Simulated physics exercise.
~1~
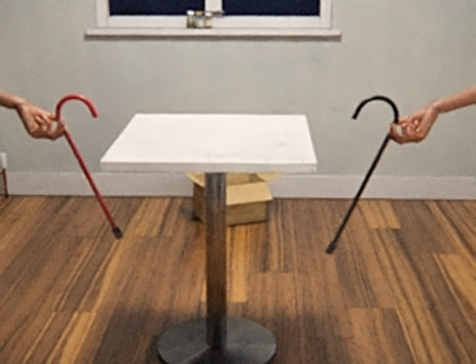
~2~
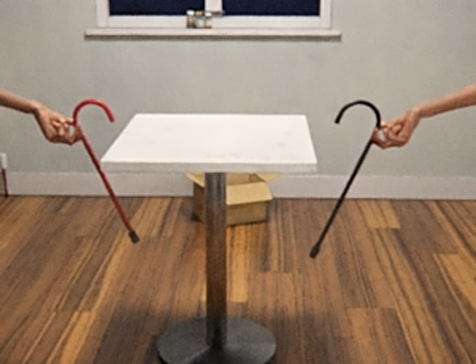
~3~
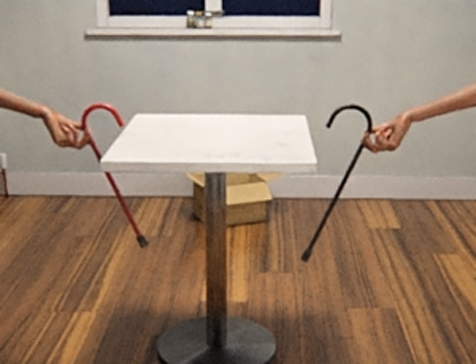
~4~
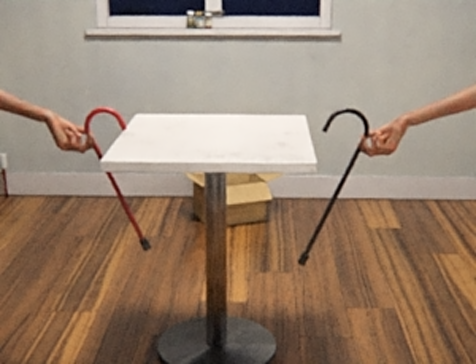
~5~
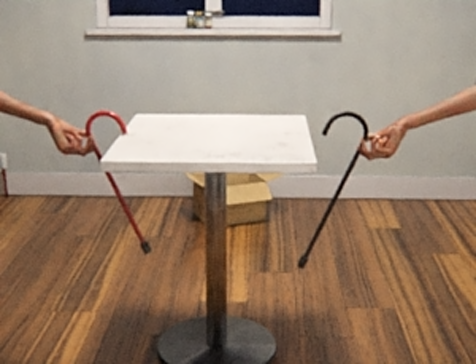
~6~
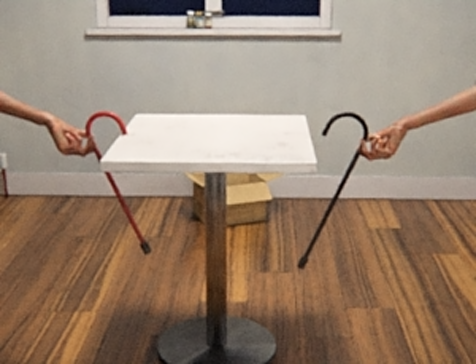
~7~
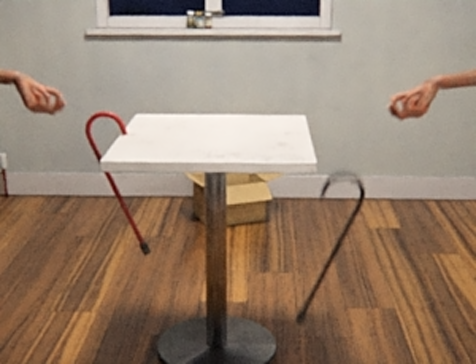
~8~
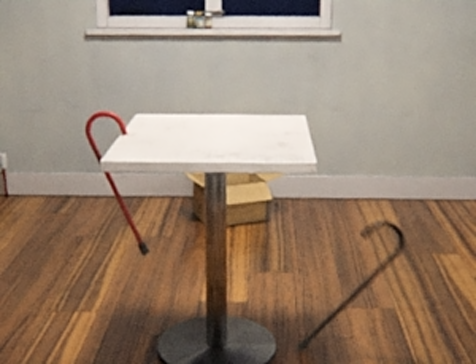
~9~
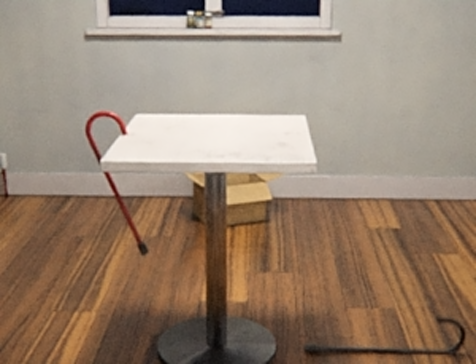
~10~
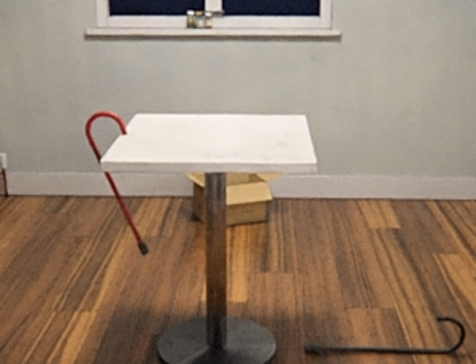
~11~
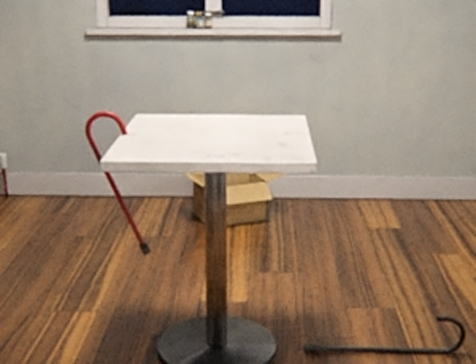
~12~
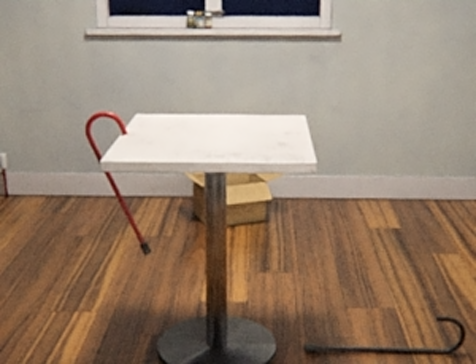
Two hands bringing red and black canes to a white table and letting go, the red staying hooked, the black falling flat.
